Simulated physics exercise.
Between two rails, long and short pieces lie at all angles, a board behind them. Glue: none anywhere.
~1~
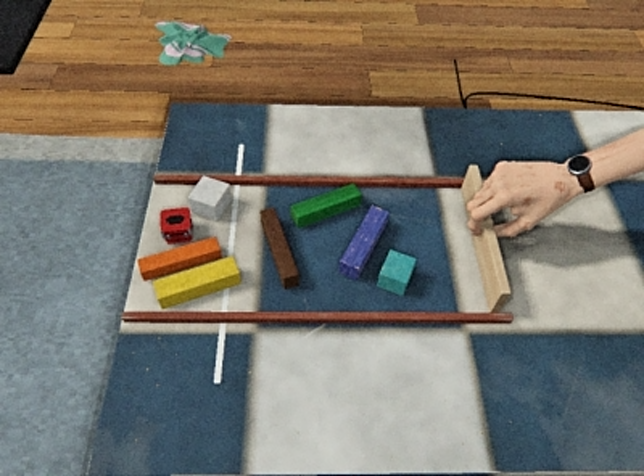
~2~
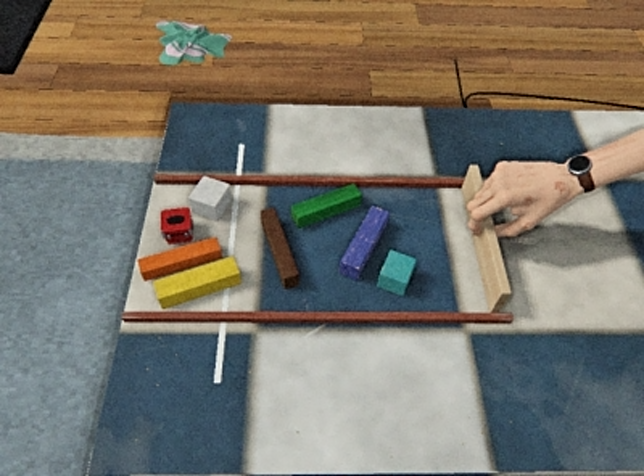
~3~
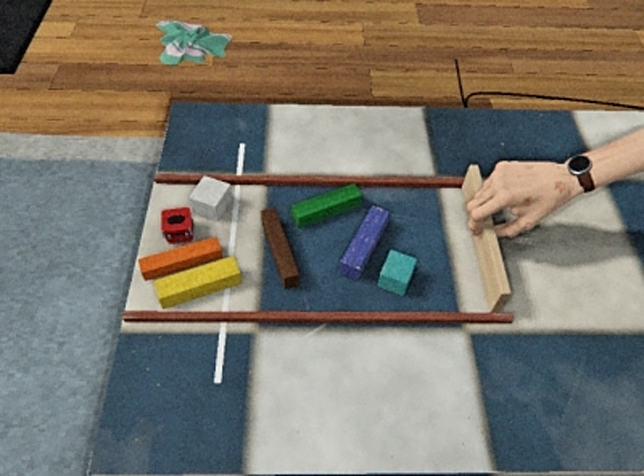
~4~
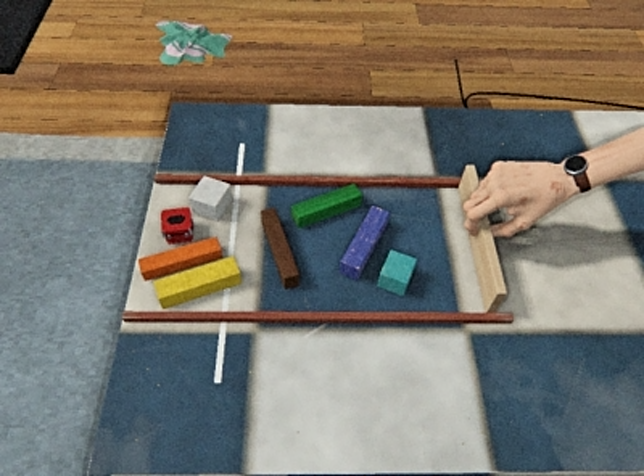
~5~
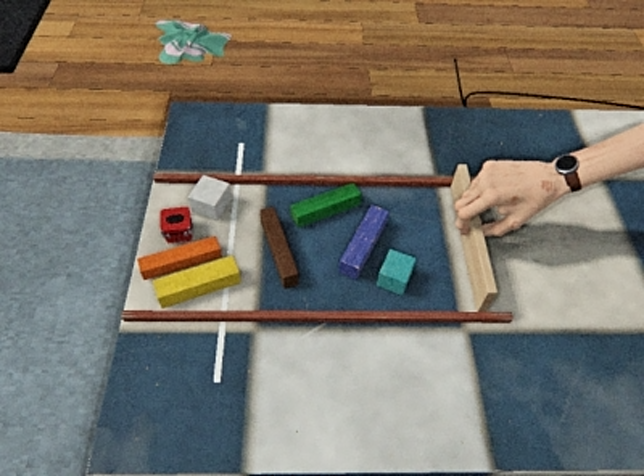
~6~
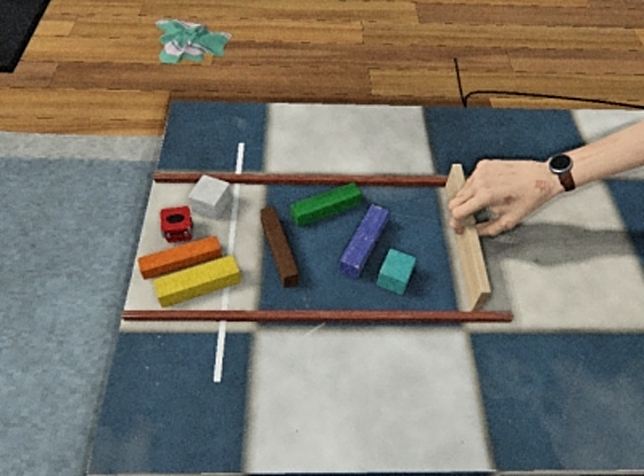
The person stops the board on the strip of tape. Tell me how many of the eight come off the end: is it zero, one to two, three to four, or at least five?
The number going over the edge will be one or at most two.
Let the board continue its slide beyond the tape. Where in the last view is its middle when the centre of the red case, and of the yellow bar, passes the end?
At (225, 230) for the red case; at (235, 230) for the yellow bar.
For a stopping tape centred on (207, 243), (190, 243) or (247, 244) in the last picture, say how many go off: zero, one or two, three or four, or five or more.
Result per tape, as listed: Three or four; 3 or 4; none.
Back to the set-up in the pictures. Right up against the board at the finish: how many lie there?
Number in contact with it: 3.
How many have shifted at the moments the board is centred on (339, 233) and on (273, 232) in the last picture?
I make it 4 at the first spot and 6 at the other.
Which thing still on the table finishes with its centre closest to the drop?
It would be the yellow bar.
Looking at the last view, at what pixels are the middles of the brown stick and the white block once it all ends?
Going in order, first (172, 259) and next (186, 192).
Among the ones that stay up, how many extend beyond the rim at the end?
Number: 2.
Early on, none off yet; red case at rest near (177, 225); orange bar at rest near (181, 258); yellow bar at rest near (198, 281).
A while later, none off yet; red case at rest near (175, 225); orange bar travelled a little near (154, 261); yellow bar travelled a little near (158, 287).
Finally, the number that fall off is one or two; lost, orange bar.
